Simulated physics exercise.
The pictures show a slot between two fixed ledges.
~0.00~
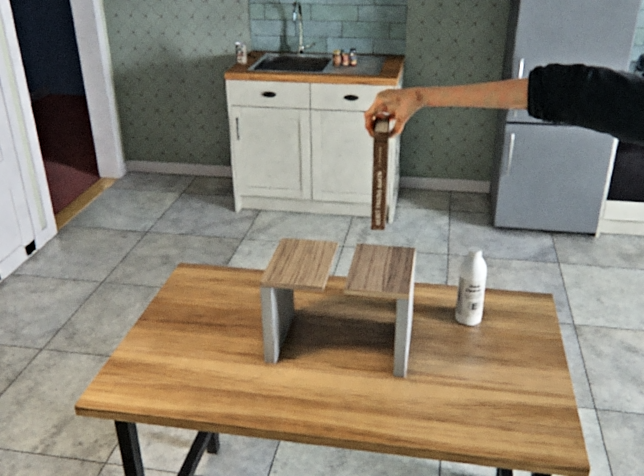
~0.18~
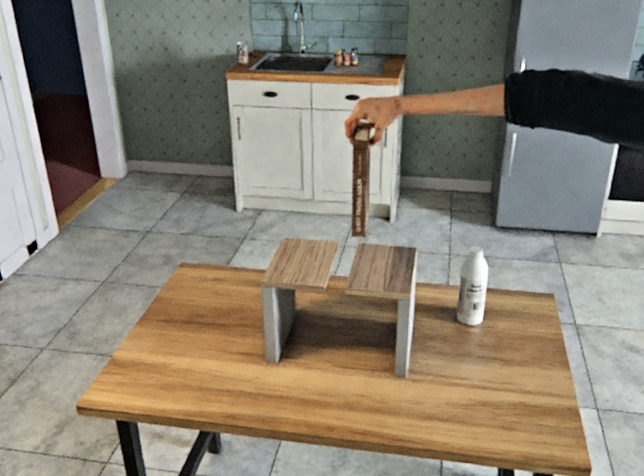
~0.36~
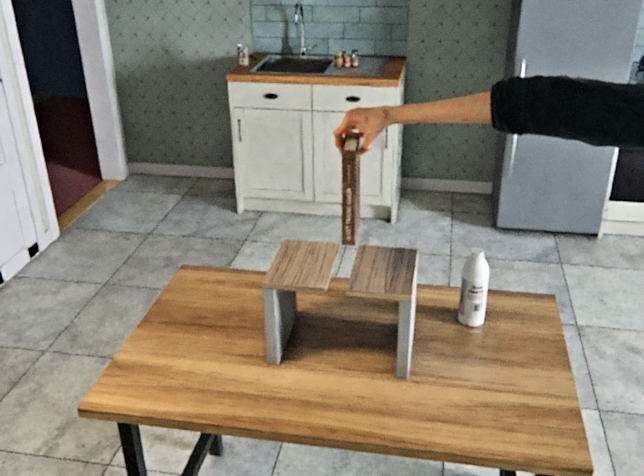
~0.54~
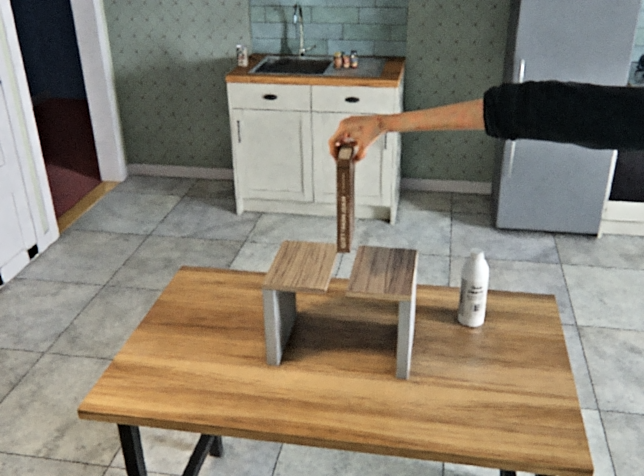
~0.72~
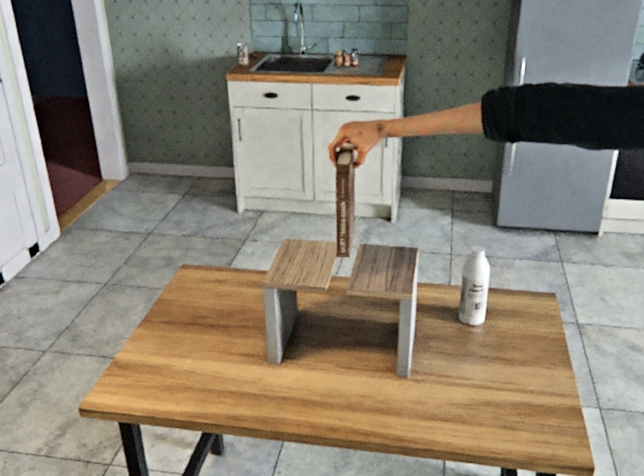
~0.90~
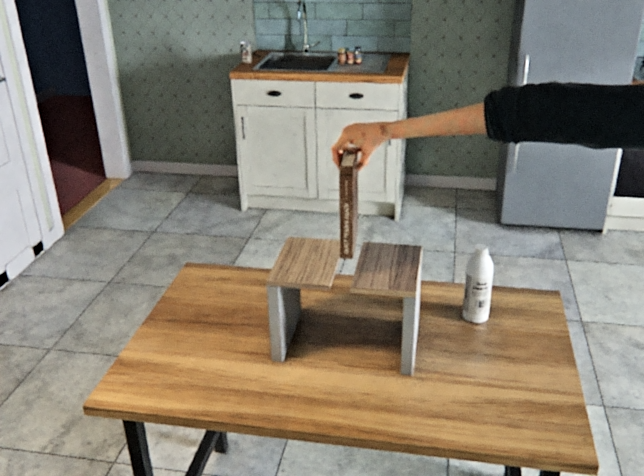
To begin with, a hand reaching in from the right holds a brown book upright above two separated wooden-topped stands on a table, with a white bottle at right. The hand moves the book left and slightly down toward the gap between the stands, then holds it nearly still over the gap.
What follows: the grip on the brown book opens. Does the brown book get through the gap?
The book drops through.
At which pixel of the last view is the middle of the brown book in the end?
Around (350, 313).
After 1.10 s, brown book slid a little near (349, 220).
After 1.20 s, brown book tipped 11° from how it was near (347, 256).
After 1.30 s, brown book tipped 15° from how it was near (350, 297).
After 1.40 s, brown book tipped 6° from how it was near (351, 309).
At rest (1.9 s), moved from the start, brown book; white bottle in place. Seen from the same camera at the end, brown book near (350, 313). The book goes down the gap.
